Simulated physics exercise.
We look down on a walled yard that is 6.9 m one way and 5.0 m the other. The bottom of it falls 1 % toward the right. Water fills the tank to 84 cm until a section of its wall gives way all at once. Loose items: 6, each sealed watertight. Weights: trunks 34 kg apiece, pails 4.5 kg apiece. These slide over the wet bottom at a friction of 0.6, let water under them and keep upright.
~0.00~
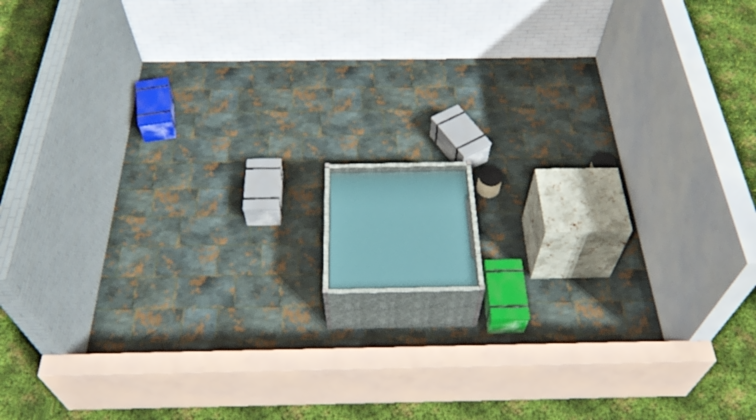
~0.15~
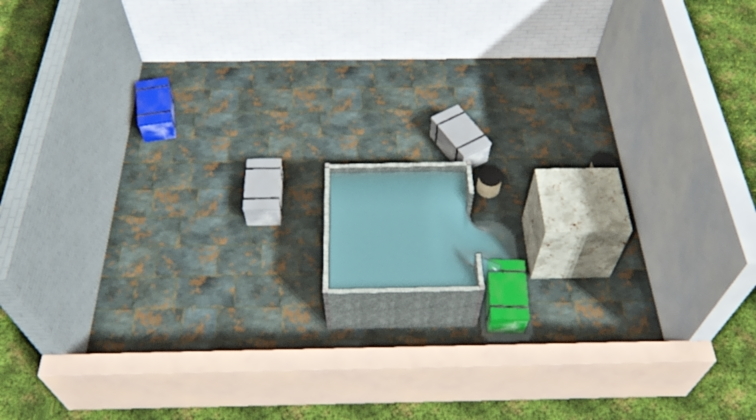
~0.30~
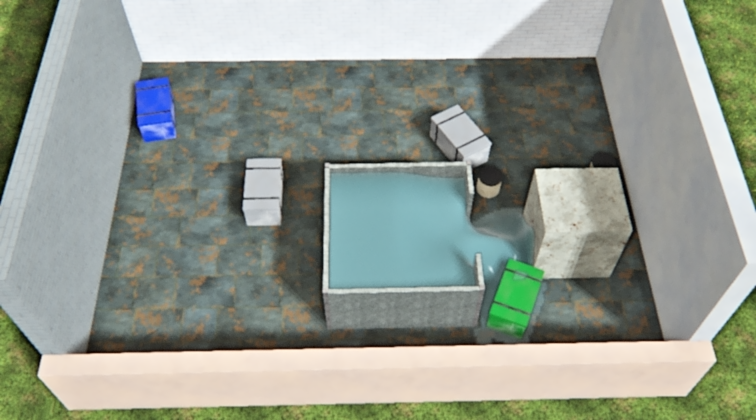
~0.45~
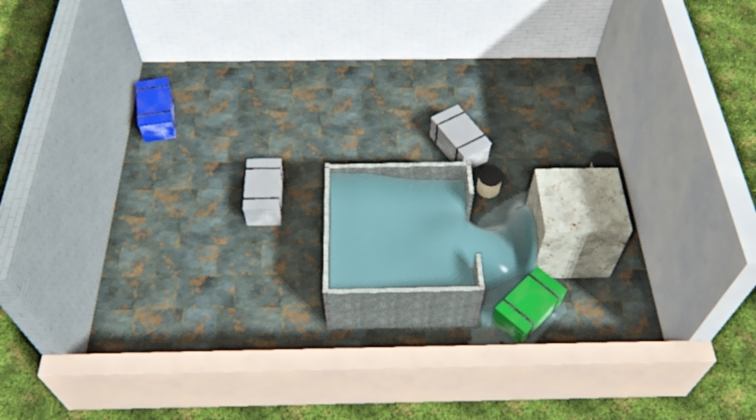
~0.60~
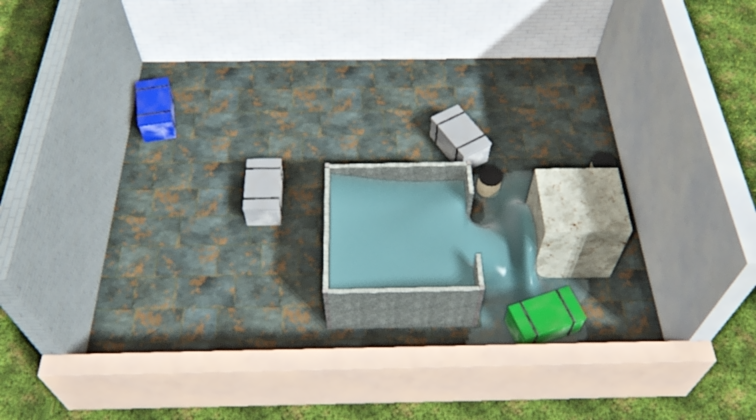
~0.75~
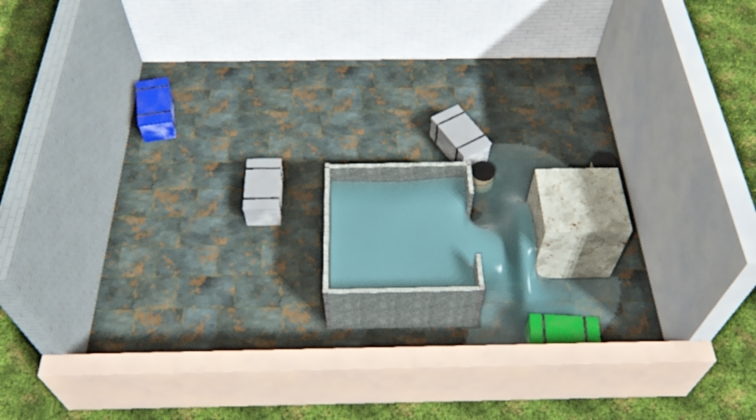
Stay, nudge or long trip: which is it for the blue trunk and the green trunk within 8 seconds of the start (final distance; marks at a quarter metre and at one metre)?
Blue trunk covers a modest distance; green trunk winds up a long way off.
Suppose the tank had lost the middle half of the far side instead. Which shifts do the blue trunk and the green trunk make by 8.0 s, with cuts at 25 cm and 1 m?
Well, the blue trunk goes a long way and the green trunk basically stays there.
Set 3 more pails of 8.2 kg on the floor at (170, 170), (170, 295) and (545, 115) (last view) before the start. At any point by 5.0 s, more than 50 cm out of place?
Listed order gives within the limit, within the limit, above the limit.
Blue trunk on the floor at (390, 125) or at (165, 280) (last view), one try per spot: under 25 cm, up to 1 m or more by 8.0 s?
One try each gives this: It goes a little way, then it remains roughly in place.
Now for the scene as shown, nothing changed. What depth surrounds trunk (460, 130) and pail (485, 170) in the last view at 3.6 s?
Some 6 cm at the first, some 1 cm at the second.
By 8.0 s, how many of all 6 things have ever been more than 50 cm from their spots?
The total is 5.
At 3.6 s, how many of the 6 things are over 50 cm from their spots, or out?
At that time I count 4.
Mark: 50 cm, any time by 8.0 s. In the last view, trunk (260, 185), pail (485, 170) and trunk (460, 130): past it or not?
The first never reached the threshold, the second topped the threshold, and the third topped the threshold.
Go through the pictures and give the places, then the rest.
The first frame shows the blue trunk at (153, 101) rests on the ground; the green trunk at (506, 288) rests on the ground; 3.0 m2 under water; 0 of 6 have shifted.
The second frame shows the blue trunk at (153, 101), on the bottom; the green trunk at (508, 289), on the bottom; water covers 3.5 m2; 0 of 6 have shifted.
The third frame shows the blue trunk at (153, 101), on the bottom; the green trunk at (517, 292) rests on the ground, 13 cm from its start; water covers 4.0 m2; 1 of 6 have shifted.
The fourth frame shows the blue trunk at (153, 101), on the bottom; the green trunk at (531, 299), on the bottom, 31 cm from its start; 4.4 m2 under water; 1 of 6 have shifted.
The fifth frame shows the blue trunk at (153, 101) rests on the ground; the green trunk at (547, 312), on the bottom, 54 cm from its start; water covers 5.2 m2; 1 of 6 have shifted.
The sixth frame shows the blue trunk at (153, 101) rests on the ground; the green trunk at (565, 333), on the bottom, 85 cm from its start; water covers 6.9 m2; 2 of 6 have shifted.
After 1.6 s the blue trunk is near (153, 101), 0.0 m from its start, aground; the green trunk is near (575, 331), 0.9 m from its start, afloat; 1 afloat.
After 3.6 s the blue trunk is near (153, 101), 0.0 m from its start, aground; the green trunk is near (637, 284), 1.5 m from its start, afloat; 2 afloat.
After 5.6 s the blue trunk is near (153, 101), 0.0 m from its start, aground; the green trunk is near (636, 287), 1.5 m from its start, afloat; 2 afloat.
After 8.0 s the blue trunk is near (137, 141), 0.7 m from its start, afloat; the green trunk is near (635, 288), 1.5 m from its start, aground; 3 afloat.
